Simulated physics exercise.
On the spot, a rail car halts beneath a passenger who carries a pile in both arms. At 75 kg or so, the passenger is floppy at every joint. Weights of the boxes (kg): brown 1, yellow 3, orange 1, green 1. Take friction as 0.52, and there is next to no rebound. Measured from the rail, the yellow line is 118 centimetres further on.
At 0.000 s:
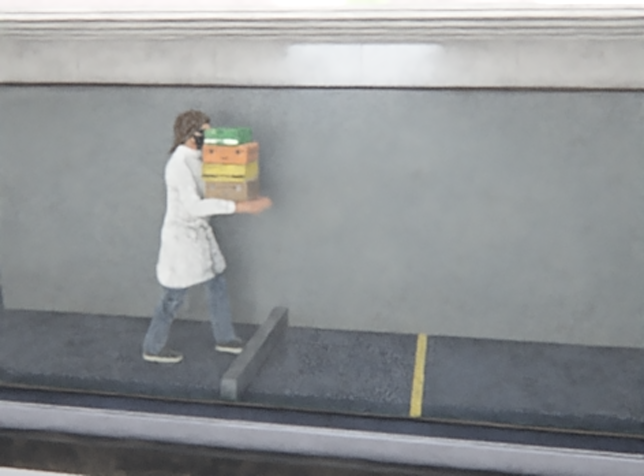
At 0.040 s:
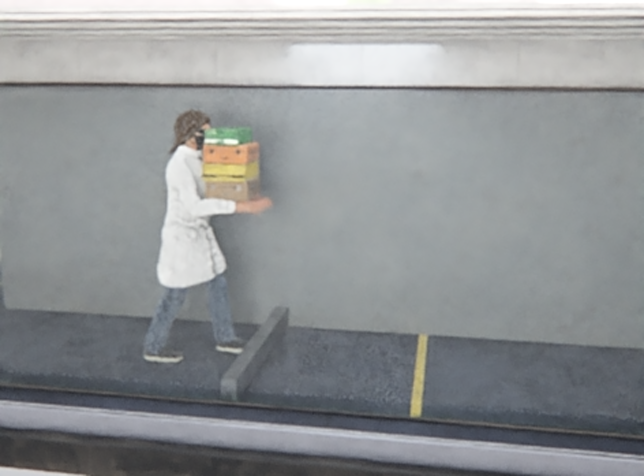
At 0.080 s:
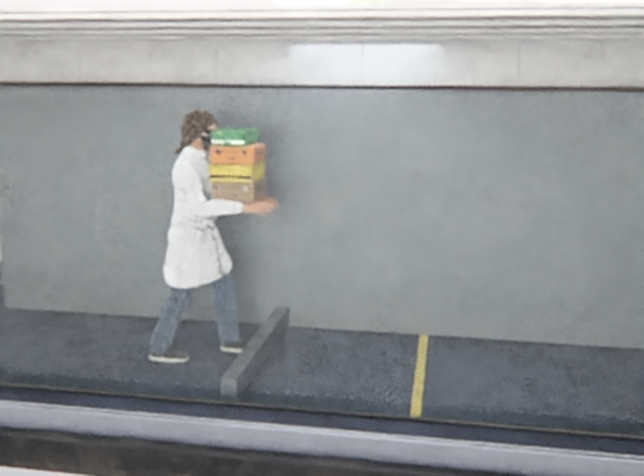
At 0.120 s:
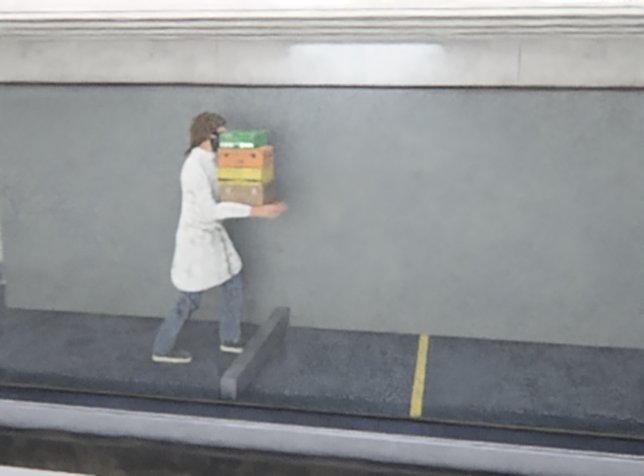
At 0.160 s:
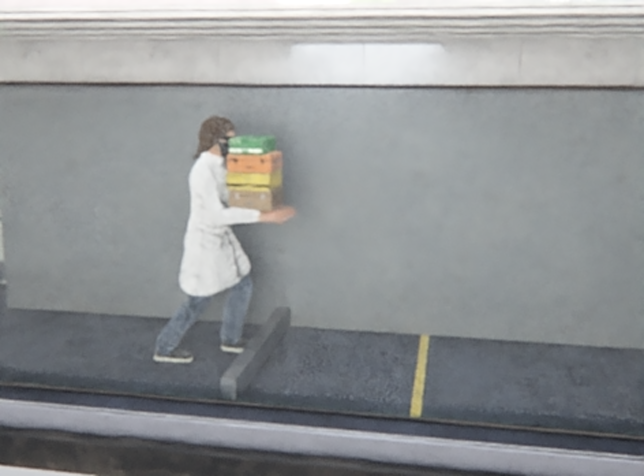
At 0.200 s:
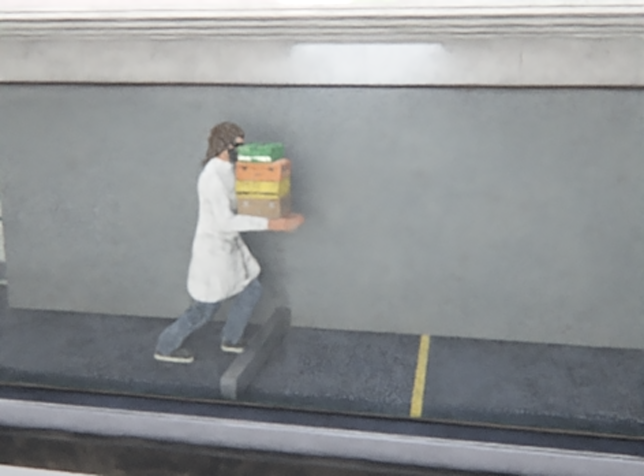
In this clip, a person in a white coat holds a stack of coloured boxes in both arms behind a low rail, then leans and shifts a short way right, knees bending and body lowering while the feet barely move.
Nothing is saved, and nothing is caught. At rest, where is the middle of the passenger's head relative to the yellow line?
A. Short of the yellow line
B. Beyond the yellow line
A, short of the yellow line.
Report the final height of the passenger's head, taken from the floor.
30 cm up.
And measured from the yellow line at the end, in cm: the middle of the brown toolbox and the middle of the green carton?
Brown toolbox, 70 cm on the short side; green carton, 130 cm on the past side.
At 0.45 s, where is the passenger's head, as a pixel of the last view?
It would sit at about pixel (285, 222) then.
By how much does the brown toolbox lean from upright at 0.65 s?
It leans around 50° from upright.
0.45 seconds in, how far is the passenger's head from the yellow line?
Position: About 95 cm short.
After 0.45 s the passenger's head is 95 cm short of the yellow line, near (285, 222) in the last picture's view.
After 0.65 s the passenger's head is 46 cm short of the yellow line, near (355, 301) in the last picture's view.
After 0.95 s the passenger's head is 43 cm short of the yellow line, near (360, 318) in the last picture's view.
Final state at 2.6 s, brown toolbox stops short of the yellow line; yellow carton stops short of the yellow line; orange toolbox crosses the yellow line; green carton crosses the yellow line; passenger's head stops short of the yellow line.
